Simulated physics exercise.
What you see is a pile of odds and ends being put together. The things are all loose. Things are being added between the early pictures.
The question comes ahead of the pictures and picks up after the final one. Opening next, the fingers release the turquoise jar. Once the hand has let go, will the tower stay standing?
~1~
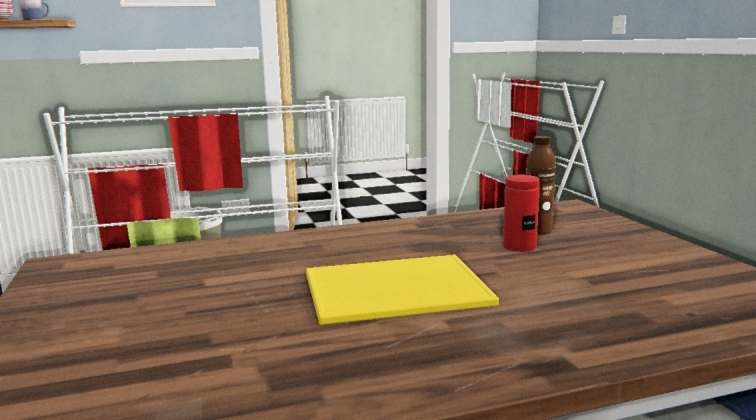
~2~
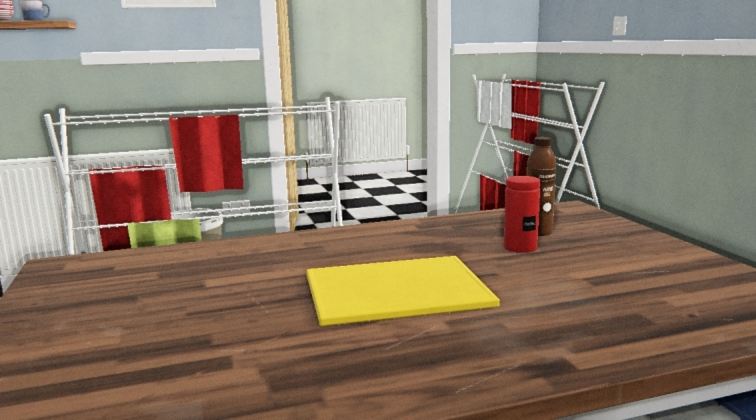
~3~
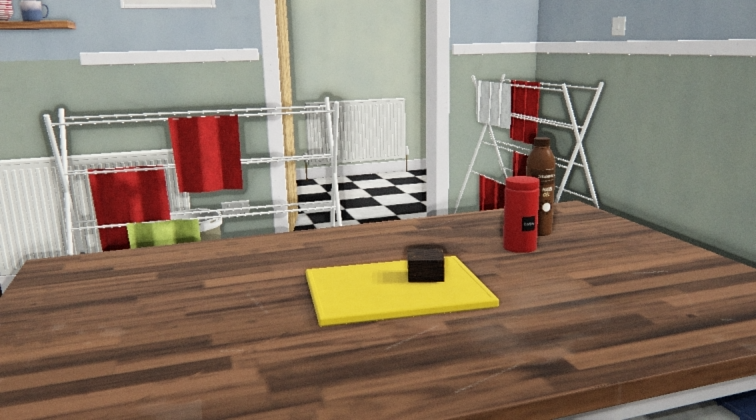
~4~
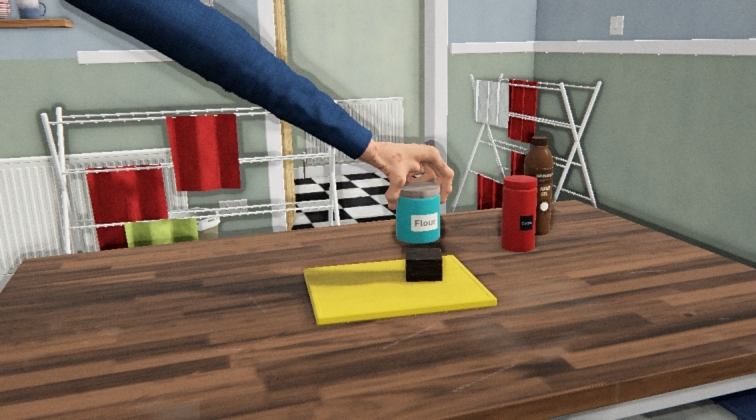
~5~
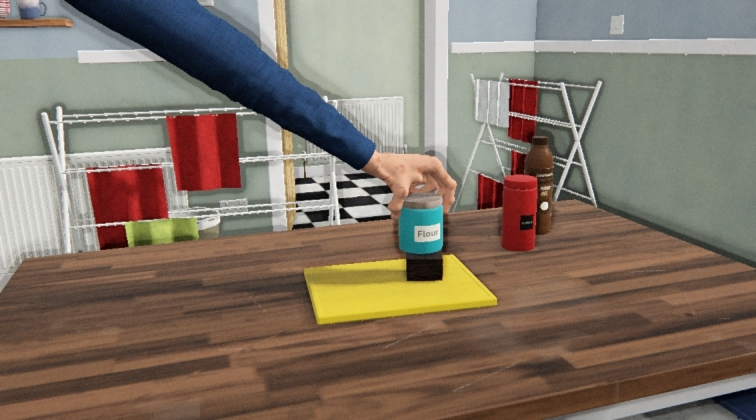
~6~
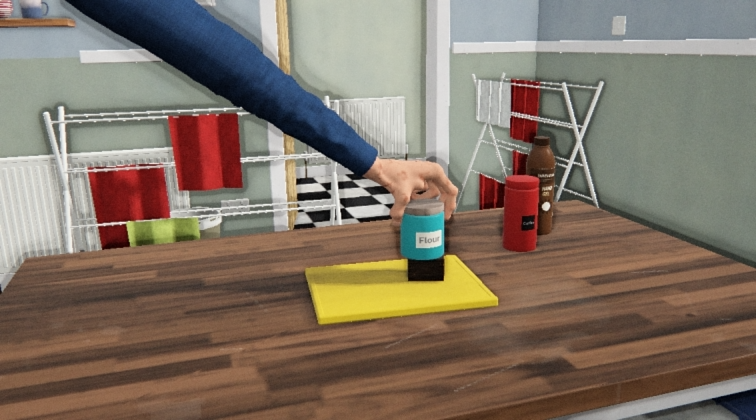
Yes. The pile bears the load.
Then, 1.00 s past the last view, nothing moves.
Then, 2.10 s past the last view, turquoise jar resting near (422, 229).
Finally, all 5 still in place. Final places as the last picture's camera would see them, turquoise jar near (421, 229). The pile keeps its balance.
